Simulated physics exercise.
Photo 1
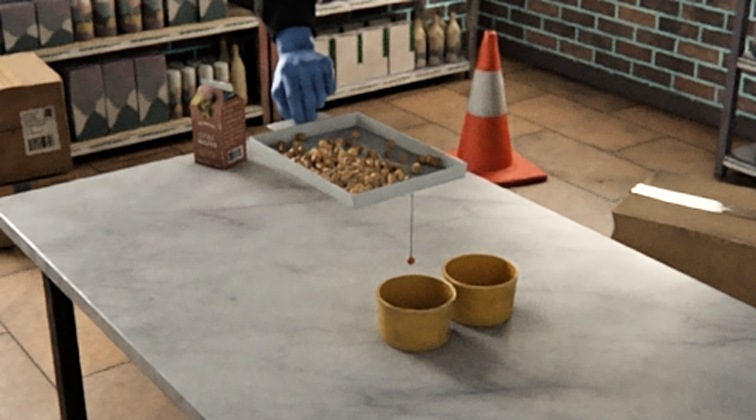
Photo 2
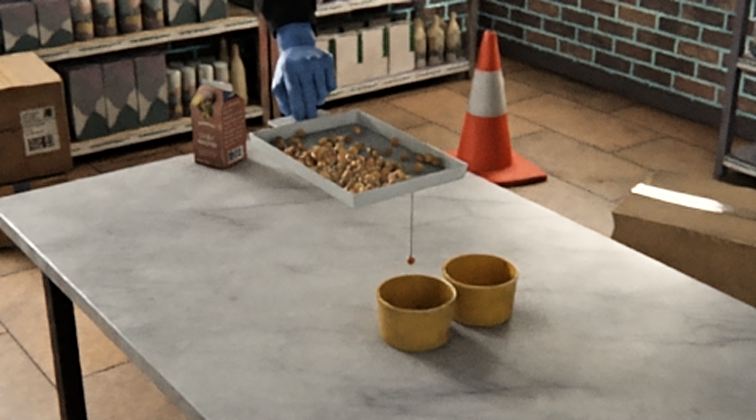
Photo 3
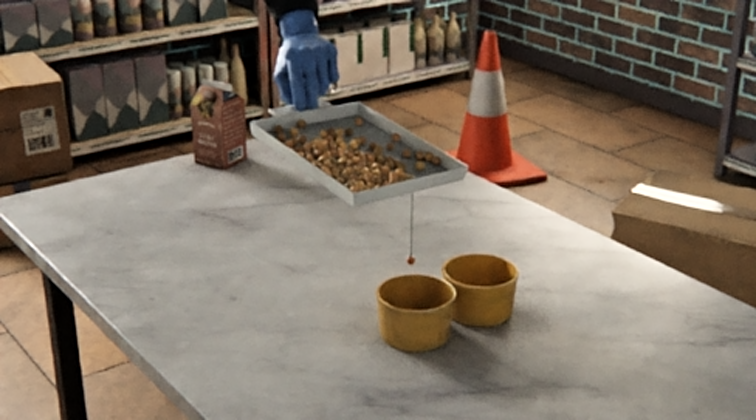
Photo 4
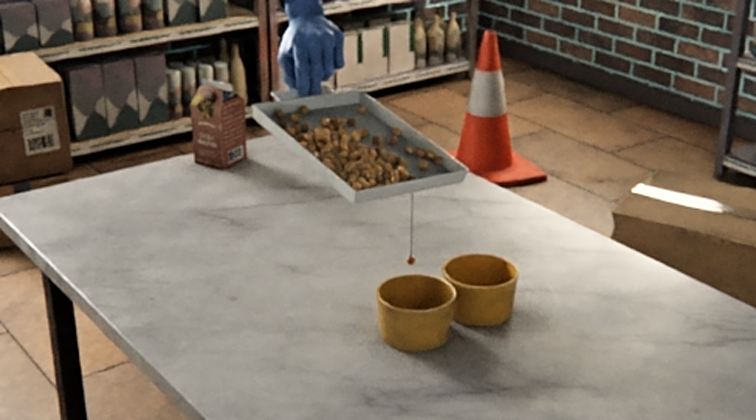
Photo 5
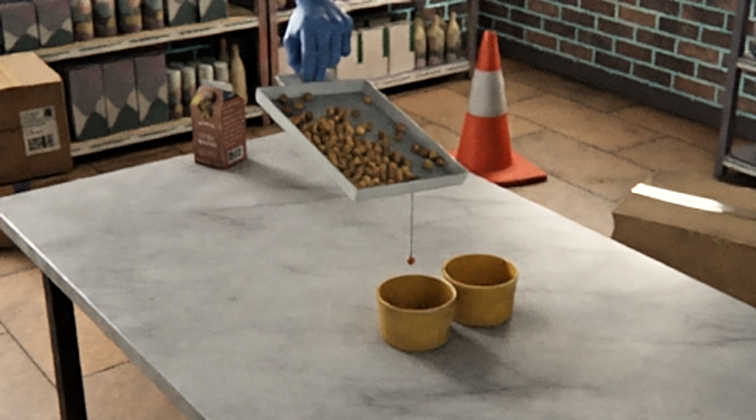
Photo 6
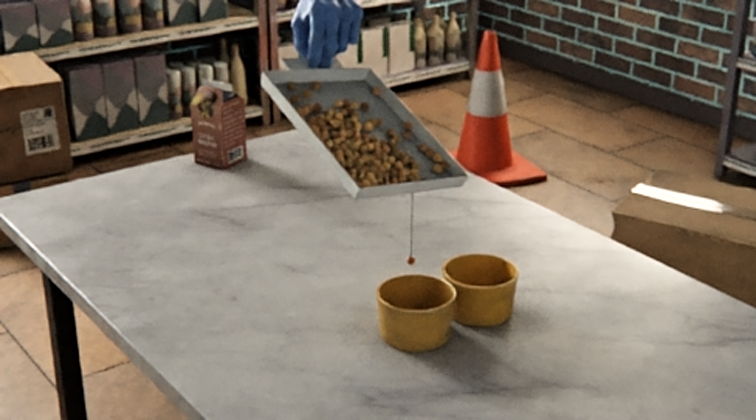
A blue-gloved hand tilts a gray tray of loose brown pieces above two yellow dishes.
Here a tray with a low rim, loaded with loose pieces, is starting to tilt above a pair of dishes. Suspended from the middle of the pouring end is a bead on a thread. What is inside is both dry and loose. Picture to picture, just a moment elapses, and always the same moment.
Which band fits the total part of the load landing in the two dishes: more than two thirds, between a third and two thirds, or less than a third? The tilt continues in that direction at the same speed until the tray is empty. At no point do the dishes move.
More than two thirds lands in them.
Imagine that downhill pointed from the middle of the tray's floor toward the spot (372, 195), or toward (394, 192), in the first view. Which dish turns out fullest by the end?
Tries in order: The one to the left, the one to the left.
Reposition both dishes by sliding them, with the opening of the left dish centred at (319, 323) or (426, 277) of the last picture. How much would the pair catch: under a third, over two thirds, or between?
Taking the two places in turn, the answer is under a third and then above two thirds.
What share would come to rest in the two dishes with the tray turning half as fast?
Estimate: Some 80%.
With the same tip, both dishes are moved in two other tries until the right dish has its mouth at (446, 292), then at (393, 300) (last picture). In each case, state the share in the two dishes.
First placement: Some 10 %; second placement: Some 0 %.
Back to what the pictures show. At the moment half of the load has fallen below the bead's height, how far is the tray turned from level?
Approx. 95° from level.
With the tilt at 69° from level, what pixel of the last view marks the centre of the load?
About (433, 167).
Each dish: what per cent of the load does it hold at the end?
Estimate - left dish 0 percent, right dish 80 percent.
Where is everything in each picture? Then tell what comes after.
The first picture shows corners of the pouring end at (353, 194) and (464, 163), level; middle of the load at (349, 169), round wooden beads; left dish at (439, 325); right dish at (504, 301); bead on its thread at (411, 260).
The second picture shows corners of the pouring end at (354, 194) and (464, 164), level; middle of the load at (349, 168).
The third picture shows corners of the pouring end at (355, 192) and (465, 166), tipped barely, lowest at the right corner; middle of the load at (350, 163), a small part on the move.
The fourth picture shows corners of the pouring end at (356, 190) and (466, 169), tipped a little, lowest at the right corner; middle of the load at (352, 157), a small part on the move.
The fifth picture shows corners of the pouring end at (358, 189) and (467, 172), tipped clearly, lowest at the right corner; middle of the load at (356, 152), about a quarter on the move.
The sixth picture shows corners of the pouring end at (360, 187) and (467, 175), tipped clearly, lowest at the right corner; middle of the load at (364, 149), nearly all on the move; left dish at (439, 325); right dish at (504, 301).
Soon after the last picture, tray tipped steeply; nearly all on the tray; a small part in the right dish; a small part in the air.
A little later, tray tipped past a quarter turn; a small part on the tray; a stray few in the left dish; about two thirds in the right dish; a small part outside both; a small part in the air.
Later still, tray tipped past a quarter turn; a stray few in the left dish; most in the right dish; about a quarter outside both.
By the end, tray tipped past a quarter turn; a stray few in the left dish; most in the right dish; about a quarter outside both.
